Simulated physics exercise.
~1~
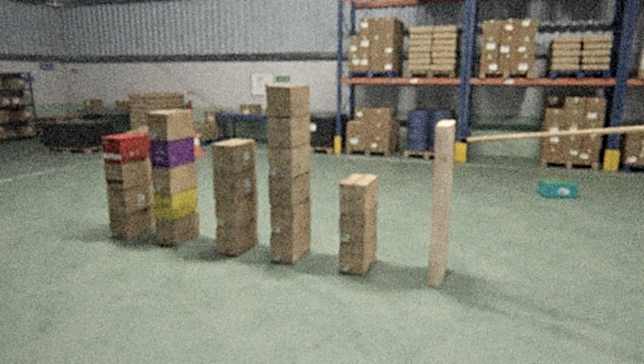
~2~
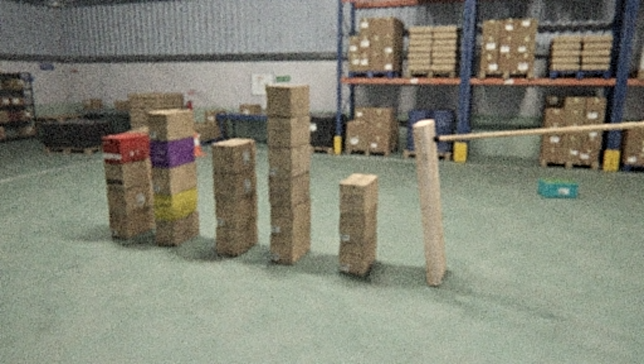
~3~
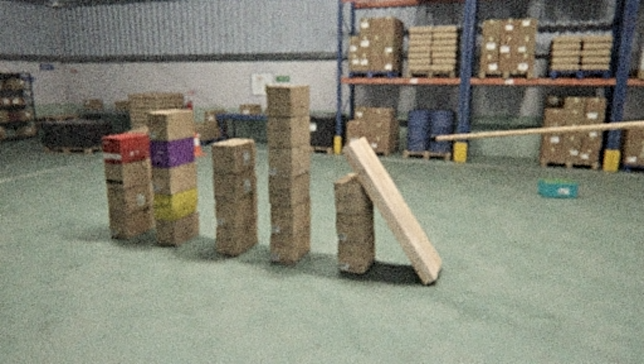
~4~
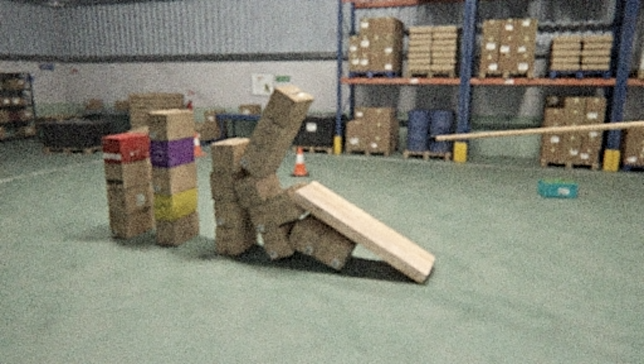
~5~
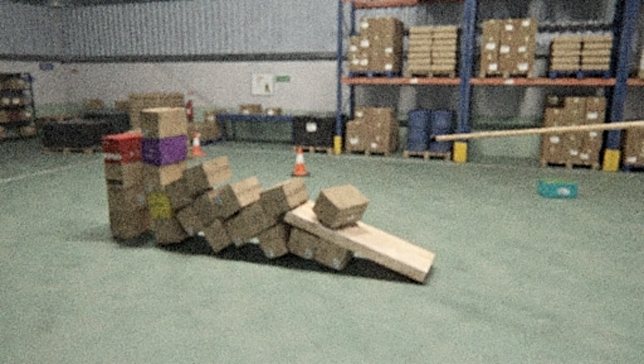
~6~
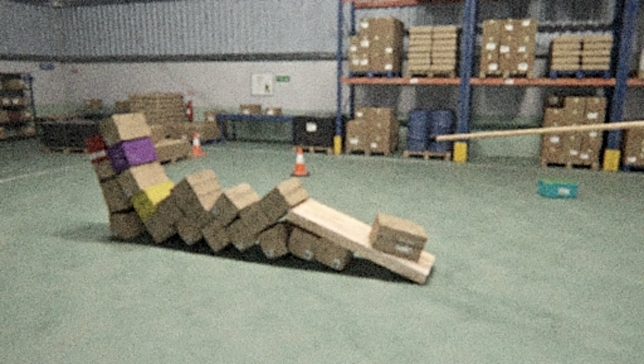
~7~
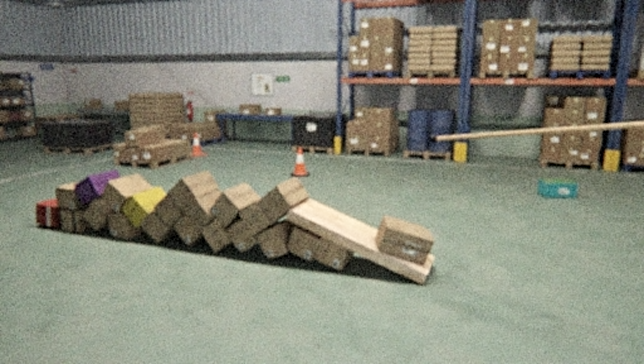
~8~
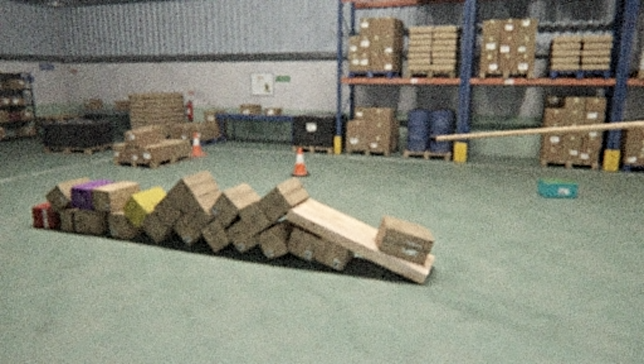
Five columns of taped brown cartons stand in a row across a green warehouse floor, seen from a fixed spot facing tall shelving, with a red carton and a purple one atop the two leftmost columns and a yellow one lower down. A pole reaching in from the right tips an upright wooden board leftward. The board drops against the shortest column, which topples into the tallest, and the collapse runs left. One loose carton lands on the board, while the purple and red cartons tip over last. Everything ends in a low, slanting heap, the yellow carton tilted within it.
